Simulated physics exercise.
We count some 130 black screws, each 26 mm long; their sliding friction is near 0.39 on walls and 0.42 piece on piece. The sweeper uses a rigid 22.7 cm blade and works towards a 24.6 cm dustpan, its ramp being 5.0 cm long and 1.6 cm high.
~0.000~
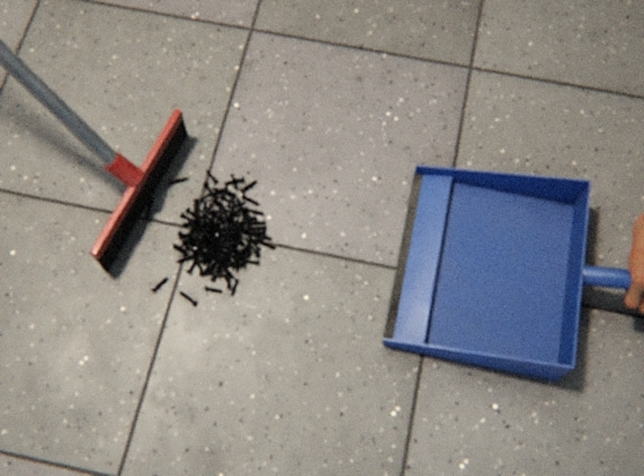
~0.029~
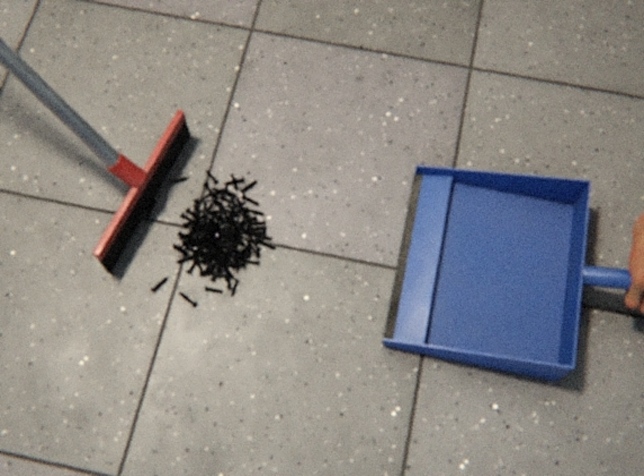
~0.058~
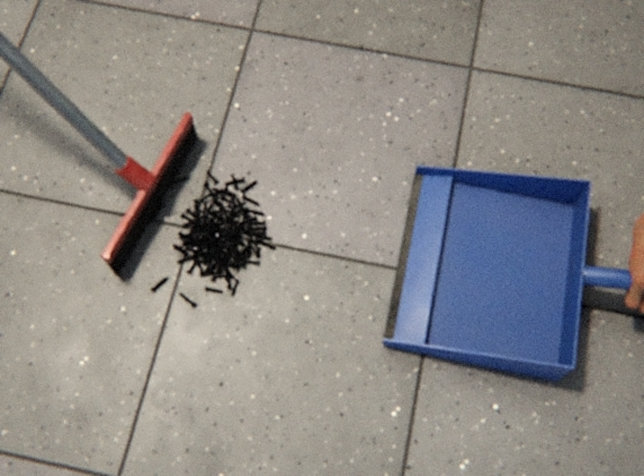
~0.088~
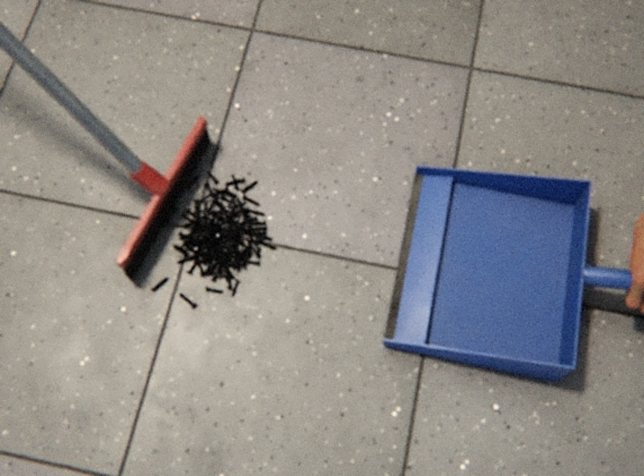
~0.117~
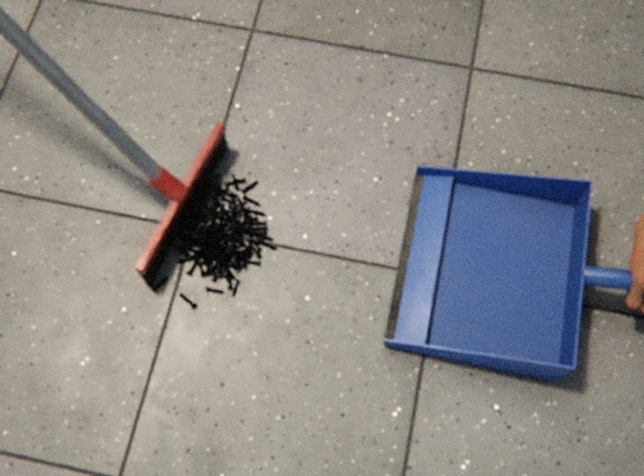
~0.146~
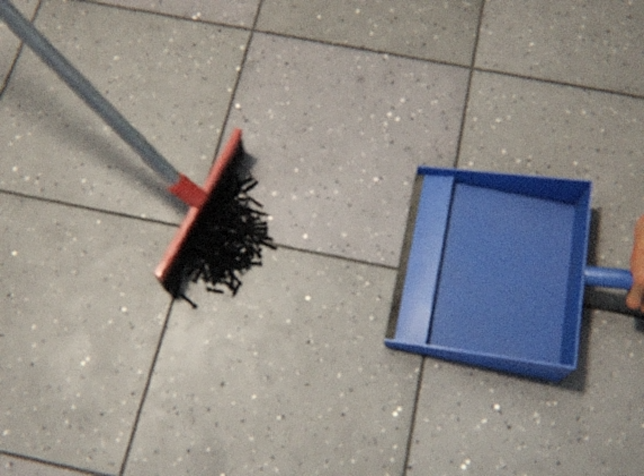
A red-edged blade on a grey handle slides rightwards and slightly down across a grey, speckled tiled floor, seen from above at a slant by a still camera. A heap of small black screws lies left of centre, while a hand at the right edge holds a blue dustpan still. The blade first creeps, then moves faster, meets the heap and presses its left side inwards.
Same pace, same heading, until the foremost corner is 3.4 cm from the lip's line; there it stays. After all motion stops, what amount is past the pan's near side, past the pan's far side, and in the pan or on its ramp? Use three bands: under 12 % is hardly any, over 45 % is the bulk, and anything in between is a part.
Near side: A part, far side: Hardly any, pan: A part.
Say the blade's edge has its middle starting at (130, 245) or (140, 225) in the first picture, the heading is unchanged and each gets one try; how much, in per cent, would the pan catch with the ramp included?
First try about 25 per cent, second about 20 per cent.
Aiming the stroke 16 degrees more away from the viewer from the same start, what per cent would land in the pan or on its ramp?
15 per cent.
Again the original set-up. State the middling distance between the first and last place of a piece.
It comes to some 24 cm.
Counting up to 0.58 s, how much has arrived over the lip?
Over the lip so far: Approx. 15 %.
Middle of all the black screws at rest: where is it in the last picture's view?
In the last view, approximately (384, 306).
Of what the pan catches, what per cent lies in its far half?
I'd put it at around 10 per cent.
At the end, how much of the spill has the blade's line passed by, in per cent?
Something like 0 per cent, roughly.
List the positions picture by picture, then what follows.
In the first picture, blade from (96, 254) to (179, 116), moved 0.0 cm, 0 of the pieces shifted so far; middle of the pieces at (213, 237); pan at (497, 275).
In the second picture, blade from (99, 255) to (181, 117), moved 0.4 cm, 0 of the pieces shifted so far; middle of the pieces at (213, 238).
In the third picture, blade from (107, 258) to (189, 119), moved 1.5 cm, 1 of the pieces shifted so far; middle of the pieces at (213, 238).
In the fourth picture, blade from (122, 263) to (203, 124), moved 3.4 cm, 2 of the pieces shifted so far; middle of the pieces at (222, 237).
In the fifth picture, blade from (141, 270) to (220, 129), moved 6.0 cm, 15 of the pieces shifted so far; middle of the pieces at (224, 237).
In the sixth picture, blade from (160, 276) to (239, 135), moved 8.5 cm, 96 of the pieces shifted so far; middle of the pieces at (225, 240); pan at (499, 275). The blade's pace is about 0.89 m/s, heading 8 degrees towards the viewer's side.
After 0.27 s, middle of the blade 16 cm from the lip; 0 % over the lip, far side 0 %, near side 5 %.
After 0.36 s, middle of the blade 8 cm from the lip; 0 % over the lip, far side 0 %, near side 15 %.
After 0.58 s, middle of the blade 6 cm from the lip; 15 % over the lip, far side 0 %, near side 20 %.
In the end, at 1.4 s, near side 20 %, far side 0 %, pan 15 %, in front of the lip or behind the blade 60 %.
